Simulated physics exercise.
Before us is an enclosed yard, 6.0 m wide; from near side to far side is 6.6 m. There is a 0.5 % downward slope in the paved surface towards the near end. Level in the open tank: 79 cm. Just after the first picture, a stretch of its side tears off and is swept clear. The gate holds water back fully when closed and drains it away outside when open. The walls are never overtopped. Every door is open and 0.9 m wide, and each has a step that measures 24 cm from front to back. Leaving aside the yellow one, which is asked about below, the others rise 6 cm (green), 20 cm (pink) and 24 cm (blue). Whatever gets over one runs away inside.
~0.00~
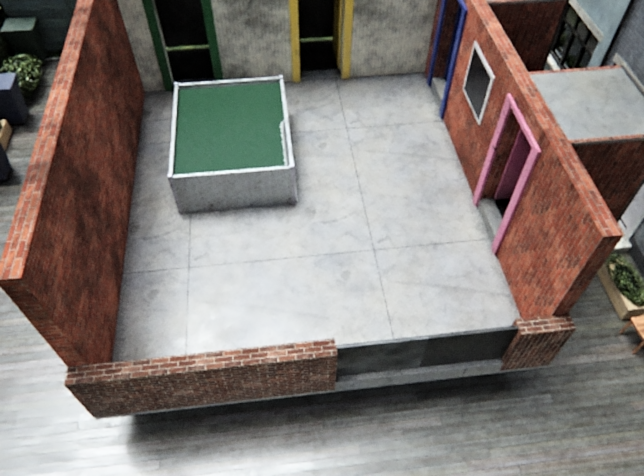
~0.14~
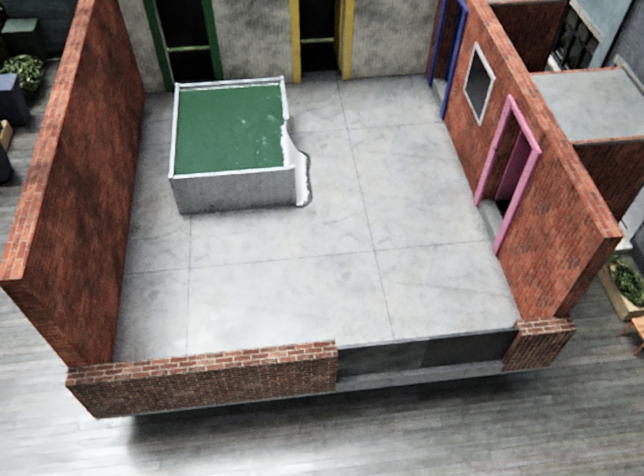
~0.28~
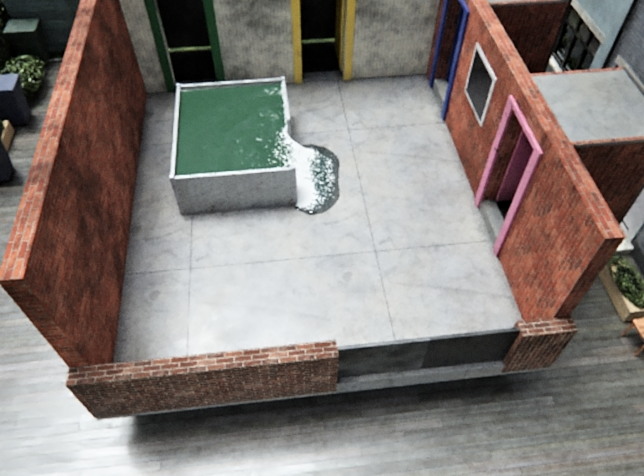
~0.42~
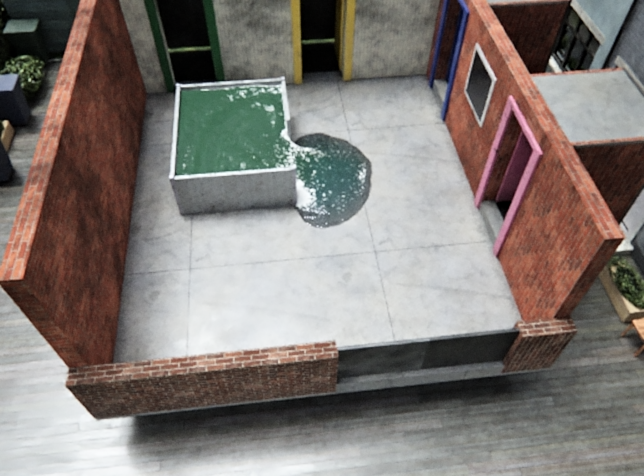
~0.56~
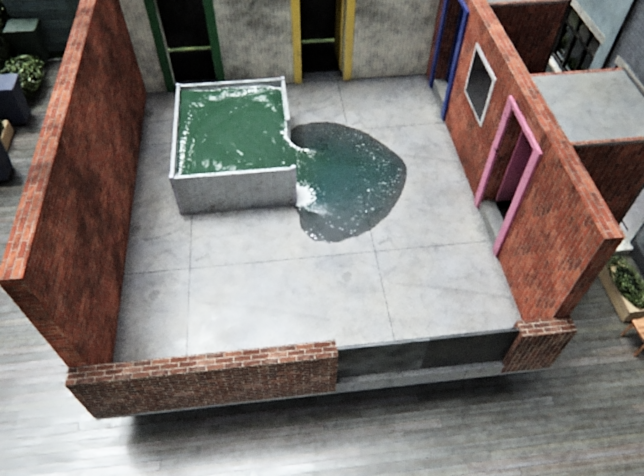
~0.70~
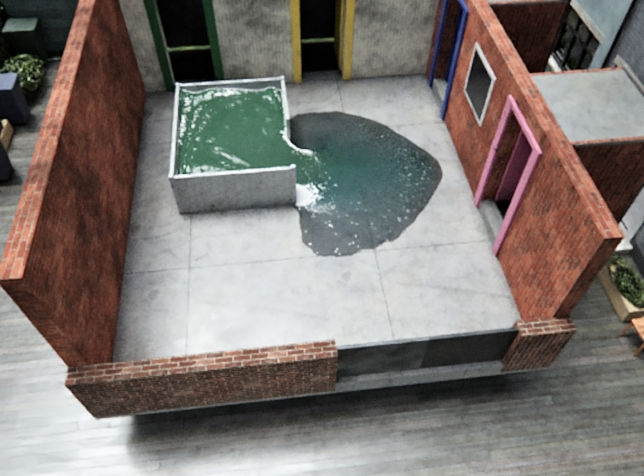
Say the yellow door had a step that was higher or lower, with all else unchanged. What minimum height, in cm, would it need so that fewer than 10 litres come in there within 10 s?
About 5.5 cm.
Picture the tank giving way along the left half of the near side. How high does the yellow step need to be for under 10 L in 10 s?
About 9.0 cm.
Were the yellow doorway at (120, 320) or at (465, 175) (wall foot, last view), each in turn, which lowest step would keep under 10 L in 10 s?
13.5 and 33 cm.
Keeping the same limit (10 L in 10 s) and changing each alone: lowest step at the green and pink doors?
Roughly 9.0 cm for the green door and roughly 27 cm for the pink door.
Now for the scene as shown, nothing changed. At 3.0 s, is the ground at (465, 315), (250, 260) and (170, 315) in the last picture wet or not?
1: Awash; 2: Unwetted; 3: Unwetted.
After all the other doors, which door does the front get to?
That would be the green door.
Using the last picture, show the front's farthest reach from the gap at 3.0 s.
Close to pixel (529, 346).
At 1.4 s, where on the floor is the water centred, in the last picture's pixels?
The water is centred around (286, 167) in the last picture's pixels.
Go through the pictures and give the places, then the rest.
The first picture shows still water, 79 cm deep, in the open tank at (231, 126); the yellow door at (321, 37) is dry.
In the second picture, water pours out at (289, 165) and has run 0.3 m, to (307, 164); about 10 cm deep outside, 79 cm at the back.
In the third picture, the front is at (335, 169), 0.8 m from the gap at (291, 168); 1.1 m2 of floor is wet, 79 cm left at the back.
In the fourth picture, the front is at (367, 172), 1.4 m from the gap at (290, 170); 2.4 m2 of floor is wet, 78 cm left at the back.
In the fifth picture, the gap is at (290, 170), the front 2.1 m out at (402, 168); the back of the open tank holds 72 cm.
In the sixth picture, water pours out at (290, 169) and has run 2.7 m, to (438, 177); about 5 cm deep outside, 66 cm at the back; the yellow door at (322, 38), 3.0 m from the gap, is still 1.2 m from the nearest water.
After 1.4 s water covers 35 % of the floor, deepest (46 cm) near (296, 184); it has not reached the yellow door.
After 3.0 s water covers 45 % of the floor, deepest (39 cm) near (529, 346); 7 cm at the yellow door, 0 litres in over its 6 cm step.
After 10.0 s water covers 100 % of the floor, deepest (17 cm) near (125, 272); 5 cm at the yellow door, 7 litres in over its 6 cm step.
At the yellow door as built, the water arrived by 1.8 s and peaked near 8 cm at 3.2 s.
With a step of 5 cm, 14 litres would have come in within the 10 s; with 6 cm, 7 litres. So under 10 litres takes about 5.5 cm.
